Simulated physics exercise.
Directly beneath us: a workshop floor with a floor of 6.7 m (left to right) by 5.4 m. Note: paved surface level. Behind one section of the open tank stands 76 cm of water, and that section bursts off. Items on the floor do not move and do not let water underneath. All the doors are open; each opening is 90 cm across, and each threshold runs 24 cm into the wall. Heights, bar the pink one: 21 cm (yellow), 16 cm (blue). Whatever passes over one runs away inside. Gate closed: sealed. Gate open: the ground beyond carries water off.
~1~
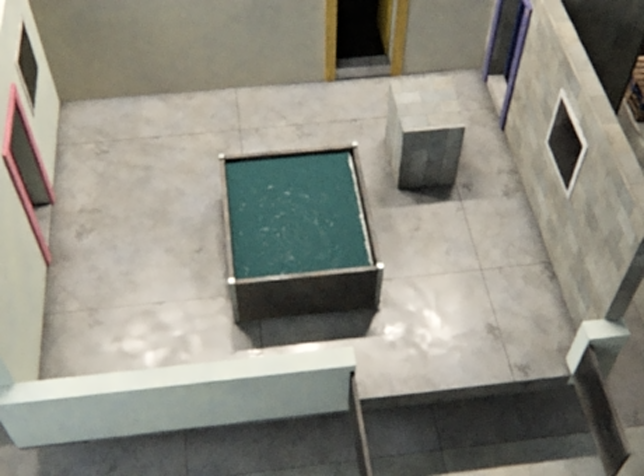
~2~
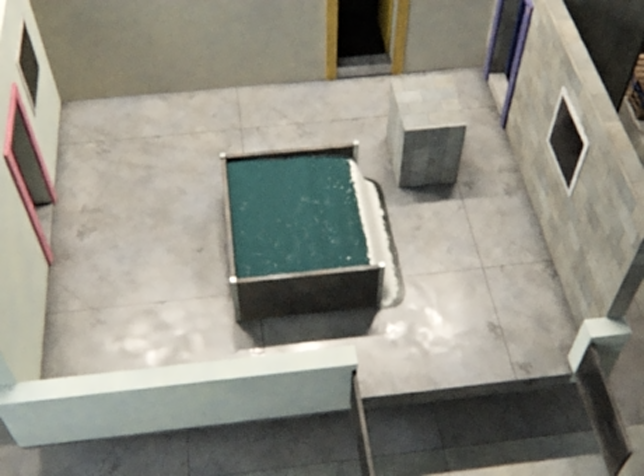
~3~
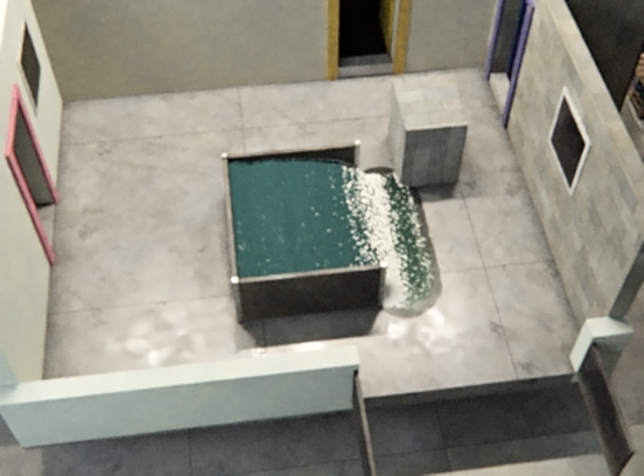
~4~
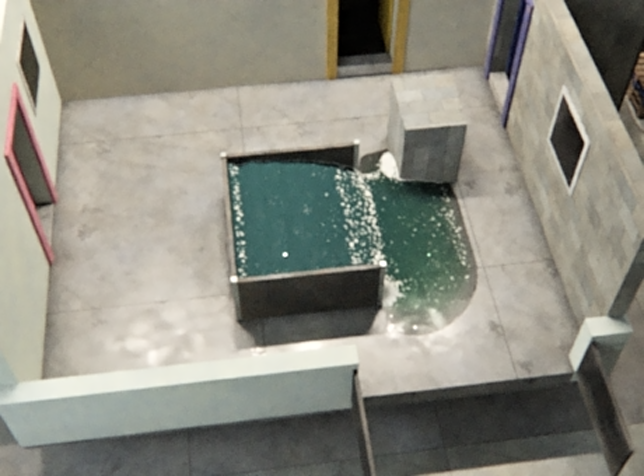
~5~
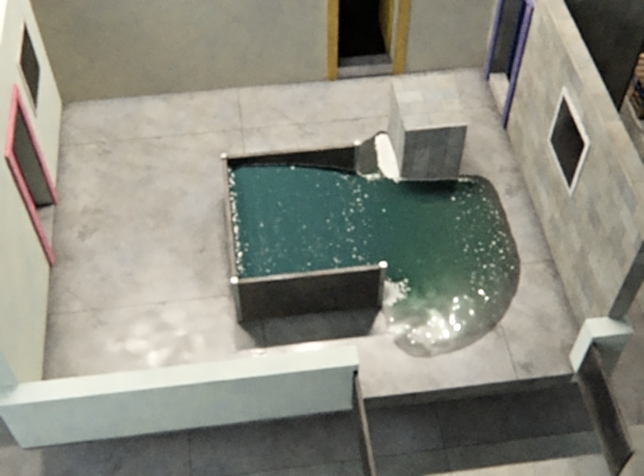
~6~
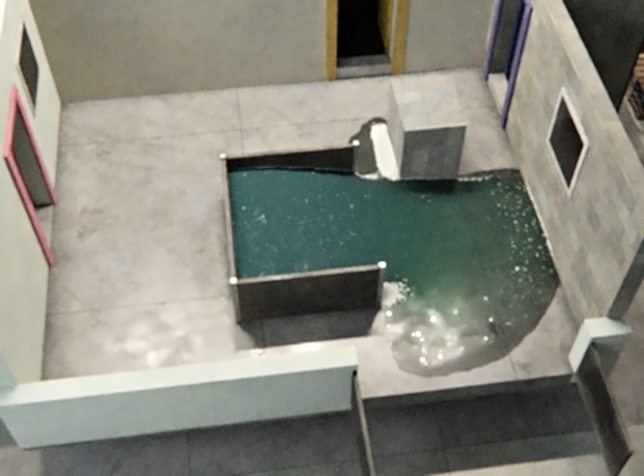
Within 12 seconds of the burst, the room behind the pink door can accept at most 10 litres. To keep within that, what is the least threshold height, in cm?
Some 7 cm.
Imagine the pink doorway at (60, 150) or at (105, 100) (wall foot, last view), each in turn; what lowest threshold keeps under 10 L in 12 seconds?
Around 8.5 and 7.5 cm respectively.
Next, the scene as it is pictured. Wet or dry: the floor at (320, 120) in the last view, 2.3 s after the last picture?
I'd say that place has got wet.
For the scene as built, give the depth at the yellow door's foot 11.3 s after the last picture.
Lab note: Depth approx. 3.5 cm.
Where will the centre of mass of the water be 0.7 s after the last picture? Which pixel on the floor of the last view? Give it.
Around (396, 238).
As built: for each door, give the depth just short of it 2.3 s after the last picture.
Yellow door: 16 cm; blue door: 8 cm; pink door: 0 cm.
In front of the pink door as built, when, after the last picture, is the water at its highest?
The level tops out near 5.5 seconds.
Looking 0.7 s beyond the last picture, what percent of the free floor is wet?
Approximately 30 % of it.
Then, 0.7 s after the last picture water covers 30 % of the floor, deepest (50 cm) near (524, 221); it has not reached the pink door.
Then, 2.3 s after the last picture water covers 45 % of the floor, deepest (30 cm) near (581, 341); it has not reached the pink door.
Then, 11.3 s after the last picture water covers 95 % of the floor, deepest (8 cm) near (146, 316); 4 cm at the pink door, 23 litres in over its 5 cm threshold.
At the pink door as built, the water peaked near 11 cm, 5.5 s after the last picture.
With a threshold of 6 cm, 15 litres would have come in within the 12 s; with 8 cm, 5 litres. So under 10 litres takes about 7 cm.
